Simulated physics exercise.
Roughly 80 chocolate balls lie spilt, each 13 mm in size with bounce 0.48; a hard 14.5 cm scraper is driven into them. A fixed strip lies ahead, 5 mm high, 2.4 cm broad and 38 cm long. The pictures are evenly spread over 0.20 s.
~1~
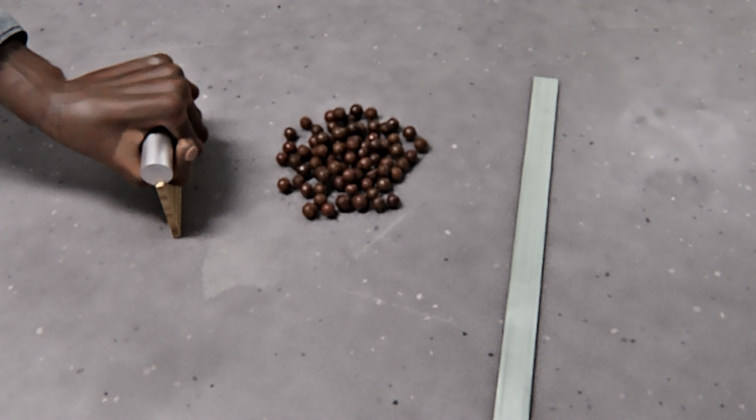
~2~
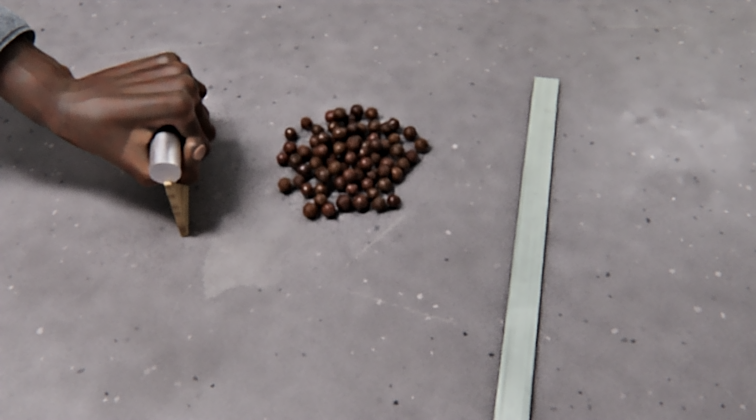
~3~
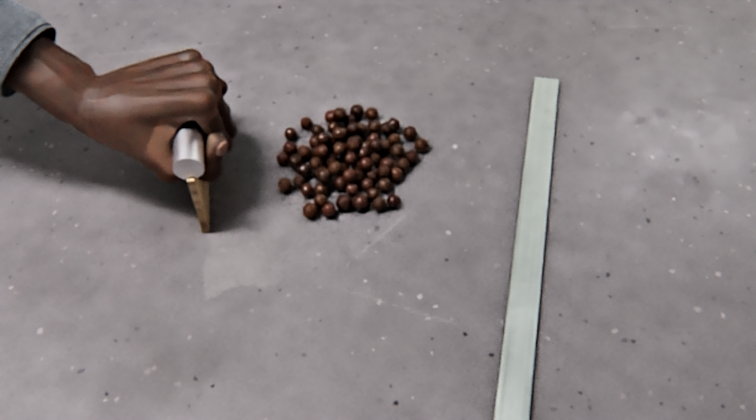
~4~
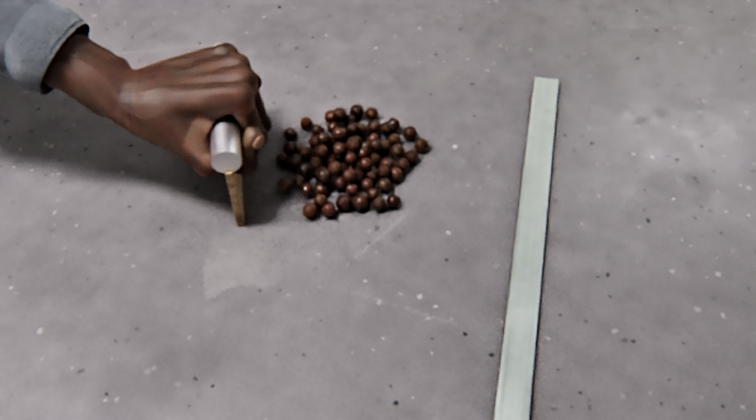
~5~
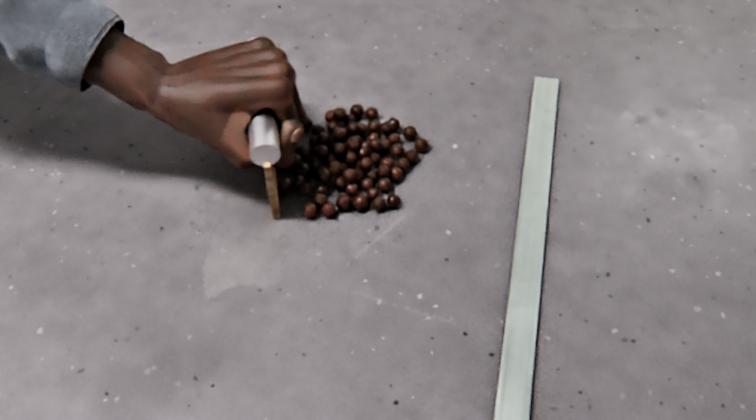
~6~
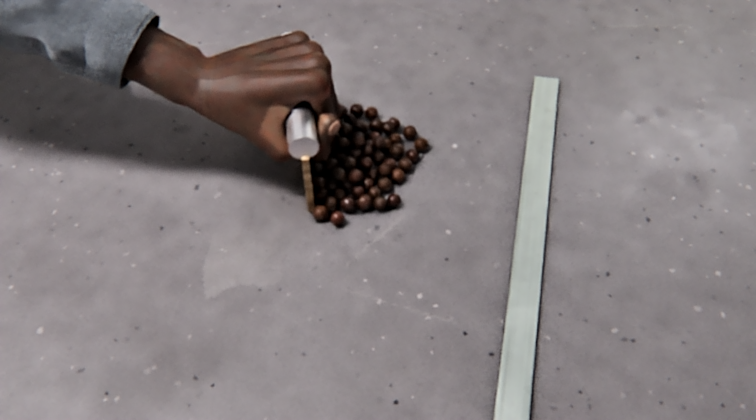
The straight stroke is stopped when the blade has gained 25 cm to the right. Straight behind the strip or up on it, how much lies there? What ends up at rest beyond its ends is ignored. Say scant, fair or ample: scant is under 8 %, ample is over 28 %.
Fair.
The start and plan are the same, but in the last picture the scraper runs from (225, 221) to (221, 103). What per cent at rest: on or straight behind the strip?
It ends up over 0.
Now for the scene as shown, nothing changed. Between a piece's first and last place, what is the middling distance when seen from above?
Estimate: Approx. 16 cm.
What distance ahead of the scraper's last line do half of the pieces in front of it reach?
Roughly 5 cm.
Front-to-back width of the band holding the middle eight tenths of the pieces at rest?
Estimated width: Near 24 cm.
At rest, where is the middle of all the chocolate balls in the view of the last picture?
The middle sits near pixel (513, 127).
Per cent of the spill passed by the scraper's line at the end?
Share: Approx. 15 %.
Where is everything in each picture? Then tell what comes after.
In the first frame, scraper from (163, 192) to (167, 81); moved 0.0 cm; pieces shifted so far, 0; middle of the spill at (353, 145); strip at (531, 221).
In the second frame, scraper from (171, 191) to (174, 81); moved 0.6 cm; pieces shifted so far, 0; middle of the spill at (353, 145).
In the third frame, scraper from (194, 187) to (194, 77); moved 2.4 cm; pieces shifted so far, 0; middle of the spill at (353, 145).
In the fourth frame, scraper from (231, 181) to (226, 72); moved 5.3 cm; pieces shifted so far, 0; middle of the spill at (353, 145).
In the fifth frame, scraper from (269, 174) to (260, 67); moved 8.4 cm; pieces shifted so far, 0; middle of the spill at (353, 145).
In the sixth frame, scraper from (306, 167) to (292, 61); moved 11.5 cm; pieces shifted so far, 38; middle of the spill at (359, 142); strip at (532, 220).
Then, 0.15 s after the last picture, scraper 24 cm from its start, spill 20 cm wide; elsewhere 100 %.
Then, 0.30 s after the last picture, scraper 26 cm from its start, spill 26 cm wide; on or straight behind the strip 10 %, elsewhere 90 %.
Then, 0.44 s after the last picture, scraper 26 cm from its start, spill 30 cm wide; on or straight behind the strip 15 %, elsewhere 85 %.
In the end, on or straight behind the strip 15 %, elsewhere 85 %.
